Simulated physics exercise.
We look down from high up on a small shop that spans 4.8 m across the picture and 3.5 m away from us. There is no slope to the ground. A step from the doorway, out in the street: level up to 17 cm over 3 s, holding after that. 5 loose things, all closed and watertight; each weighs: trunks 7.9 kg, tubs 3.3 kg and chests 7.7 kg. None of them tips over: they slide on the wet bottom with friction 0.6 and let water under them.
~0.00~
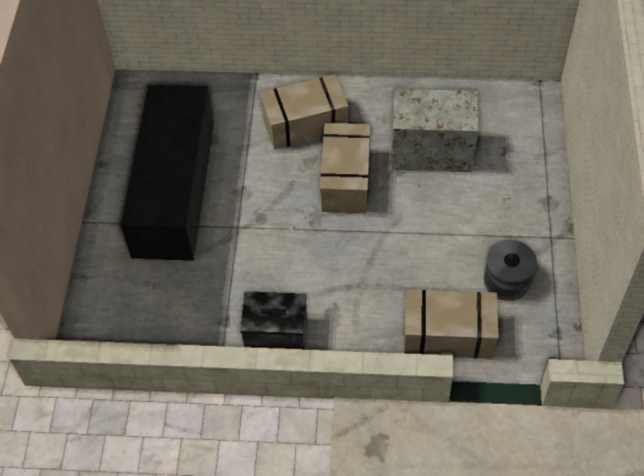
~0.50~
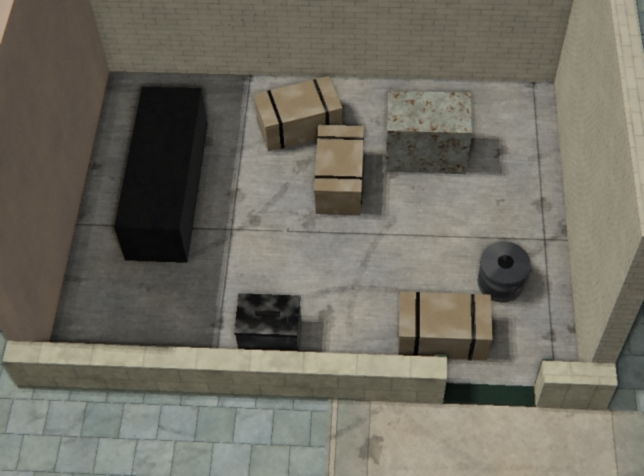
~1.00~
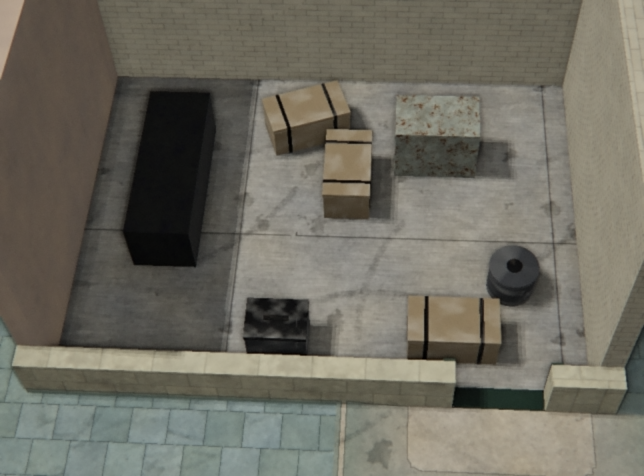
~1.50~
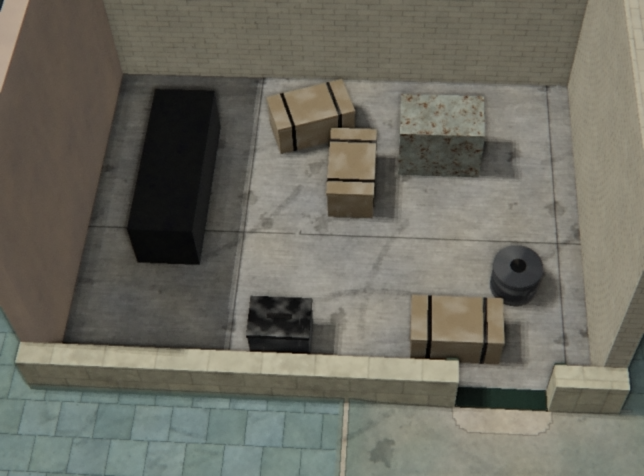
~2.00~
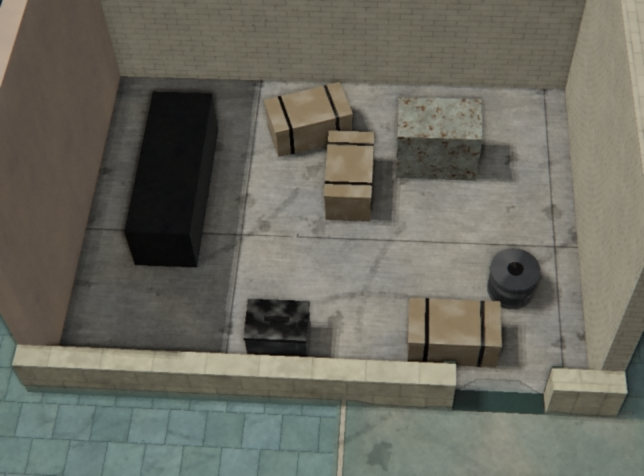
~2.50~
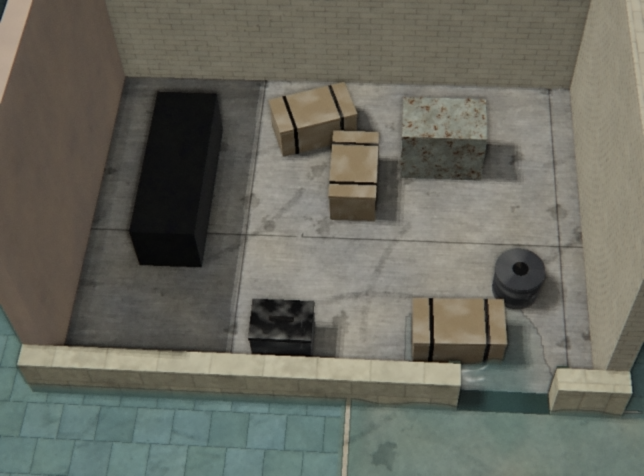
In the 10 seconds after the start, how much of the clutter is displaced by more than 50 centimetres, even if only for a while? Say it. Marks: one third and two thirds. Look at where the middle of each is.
My guess is it lands in the top band.
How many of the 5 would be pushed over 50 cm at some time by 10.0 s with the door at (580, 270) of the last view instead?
4.
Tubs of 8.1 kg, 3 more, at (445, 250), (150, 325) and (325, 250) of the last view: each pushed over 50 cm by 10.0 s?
In the same order as the question: Farther, not as far, not as far.
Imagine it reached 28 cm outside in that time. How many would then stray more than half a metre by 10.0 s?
Count: 4.
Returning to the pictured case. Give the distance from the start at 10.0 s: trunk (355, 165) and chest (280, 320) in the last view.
In that order: 120 cm, 0 cm.
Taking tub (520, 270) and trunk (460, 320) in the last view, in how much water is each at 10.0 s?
Depths: Near 7 cm, then near 3 cm.
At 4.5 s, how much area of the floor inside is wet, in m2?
Some 6.0 m2.
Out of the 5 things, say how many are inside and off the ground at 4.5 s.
At that instant the tally stands at 1.
After 3.5 s 0 of 5 are over 50 cm from their spots; 0 afloat.
After 4.5 s 2 of 5 are over 50 cm from their spots; 1 afloat.
After 7.0 s 3 of 5 are over 50 cm from their spots; 1 afloat.
After 10.0 s 4 of 5 are over 50 cm from their spots, and 4 have been at some point; 4 afloat.
